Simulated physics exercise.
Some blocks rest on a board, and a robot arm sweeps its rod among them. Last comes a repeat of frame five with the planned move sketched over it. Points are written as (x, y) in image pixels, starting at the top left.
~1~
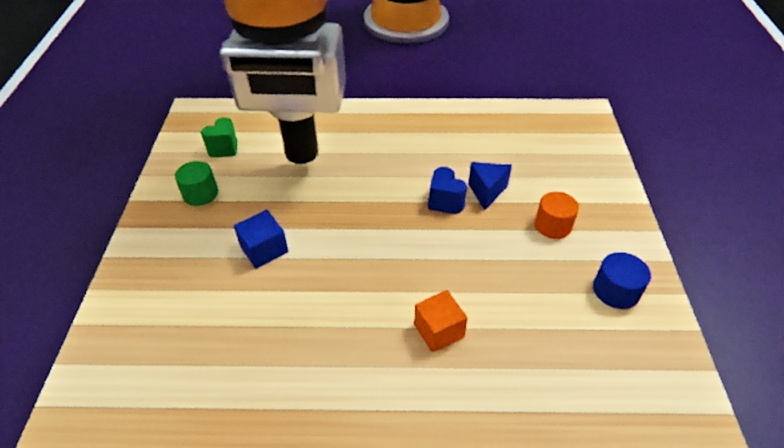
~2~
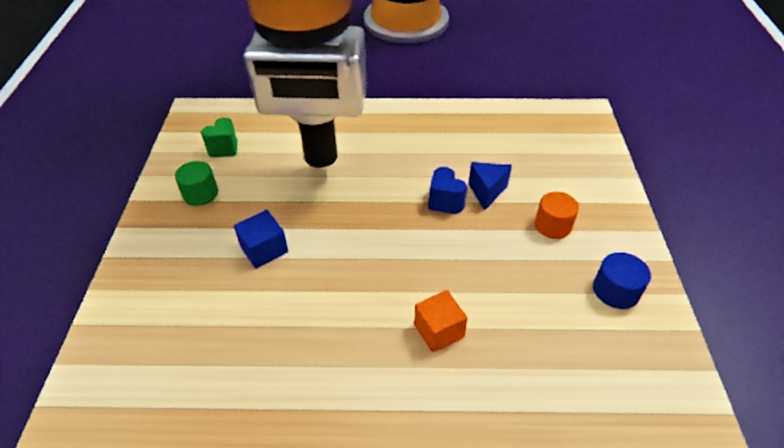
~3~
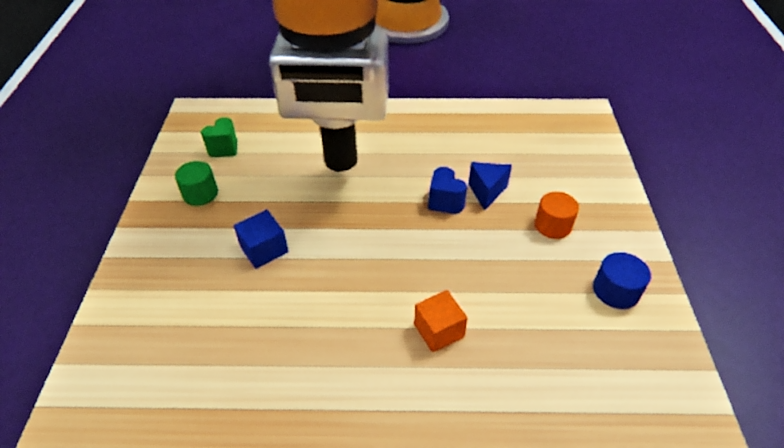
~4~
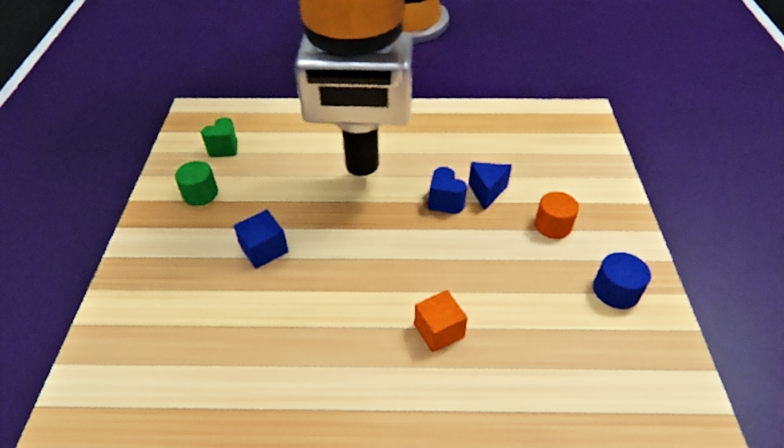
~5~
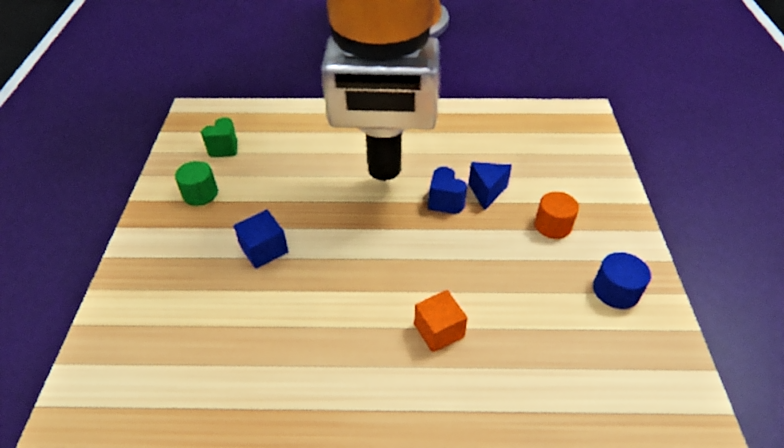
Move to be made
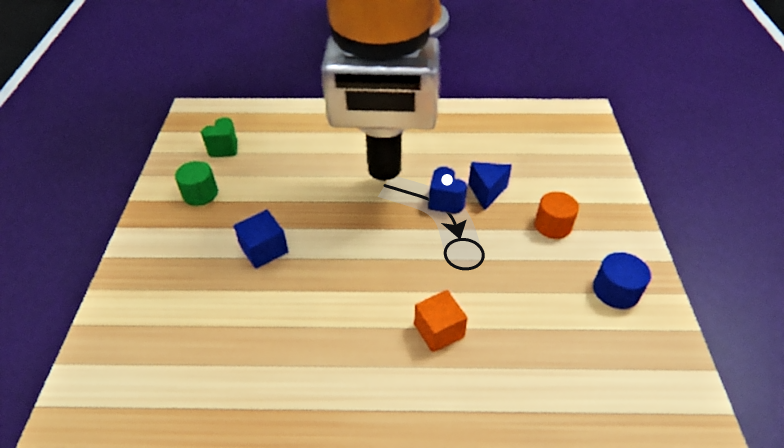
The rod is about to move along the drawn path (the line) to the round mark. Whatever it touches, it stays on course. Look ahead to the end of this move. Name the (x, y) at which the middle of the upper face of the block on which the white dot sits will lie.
Around pixel (492, 199).
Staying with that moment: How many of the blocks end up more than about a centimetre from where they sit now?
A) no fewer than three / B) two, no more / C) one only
Answer: C.
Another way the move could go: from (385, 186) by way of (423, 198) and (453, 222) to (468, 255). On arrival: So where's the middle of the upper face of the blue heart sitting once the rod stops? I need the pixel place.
I'd guess (493, 201).
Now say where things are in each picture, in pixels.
In the first picture, rod's lower end (302, 154); orange square block (441, 310); blue heart (447, 180); blue triangular piece (491, 171).
In the second picture, rod (321, 158); blocks still.
In the third picture, rod (341, 162); blocks still.
In the fourth picture, rod (362, 166); blocks still.
In the fifth picture, rod (385, 170); orange square block (441, 310); blue heart (447, 180); blue triangular piece (491, 171).
Drawn move, from (385, 186) over (424, 197) and (453, 220) to (464, 254); the dot is on the blue heart.
What follows on the original path. One third of the way, rod (425, 182); blue heart (458, 183).
Two thirds of the way, rod (455, 206); blue heart (492, 199), turned 25° anticlockwise; blue triangular piece (494, 173), turned 20° anticlockwise.
At the end, rod (466, 239); orange square block still; blue heart (492, 199), turned 30° anticlockwise; blue triangular piece (494, 173), turned 20° anticlockwise.
